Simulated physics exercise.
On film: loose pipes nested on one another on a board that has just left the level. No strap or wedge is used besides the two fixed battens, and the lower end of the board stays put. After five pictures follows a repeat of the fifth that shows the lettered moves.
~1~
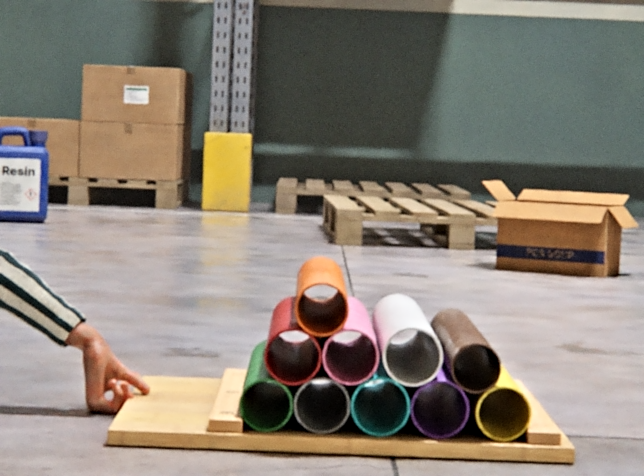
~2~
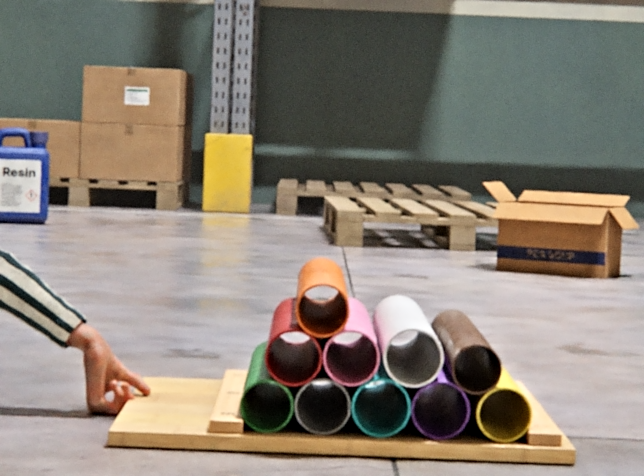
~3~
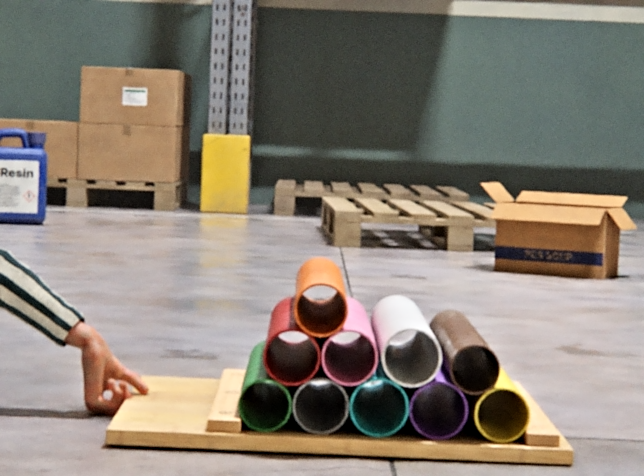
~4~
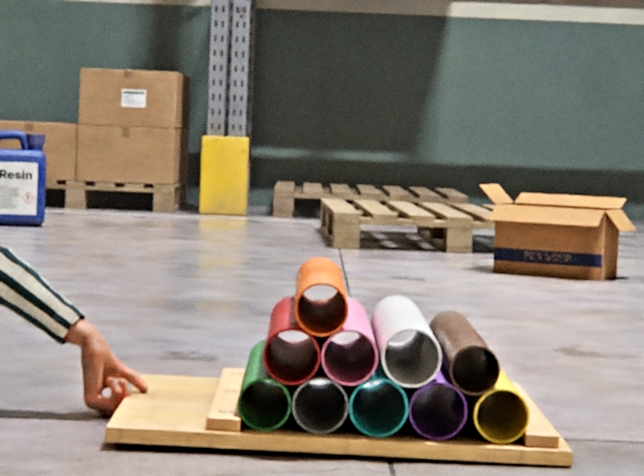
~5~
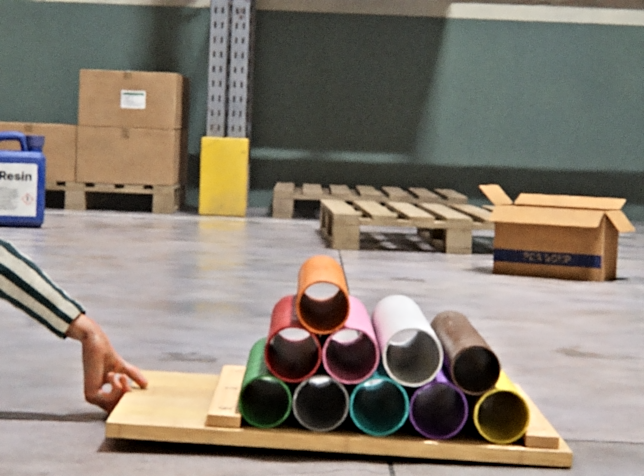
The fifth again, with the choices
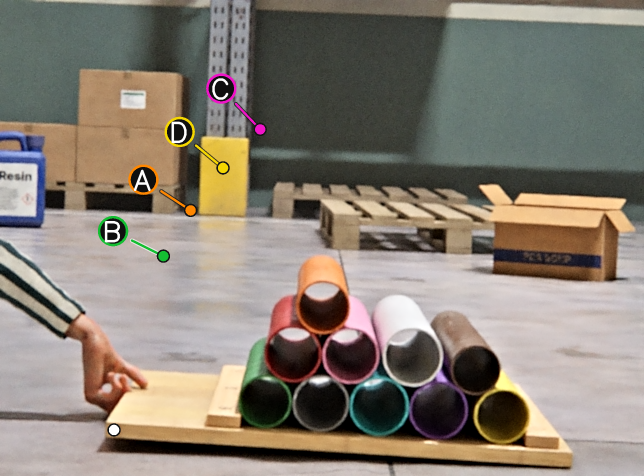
On a warehouse floor, a hand at the left end of a wooden board barely lifts it, the stacked coloured pipes staying nested.
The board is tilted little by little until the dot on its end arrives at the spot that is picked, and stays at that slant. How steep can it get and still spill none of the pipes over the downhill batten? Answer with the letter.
Lift it to B and no more.
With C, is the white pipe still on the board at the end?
No.
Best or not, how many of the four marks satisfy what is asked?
The number is one.
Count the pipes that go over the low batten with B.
At B the number is none.
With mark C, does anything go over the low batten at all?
Yes.
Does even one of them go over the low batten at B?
No.
On the marked copy, A at (191, 211); B at (163, 256); C at (260, 129); D at (223, 168); the white dot at (114, 430).
With B. Early on, board at 15°.
Further on, board at 24°.
At the end, board at 24°, none over the low batten.
As for the rest, A five over the low batten; C ten over the low batten; D ten over the low batten.
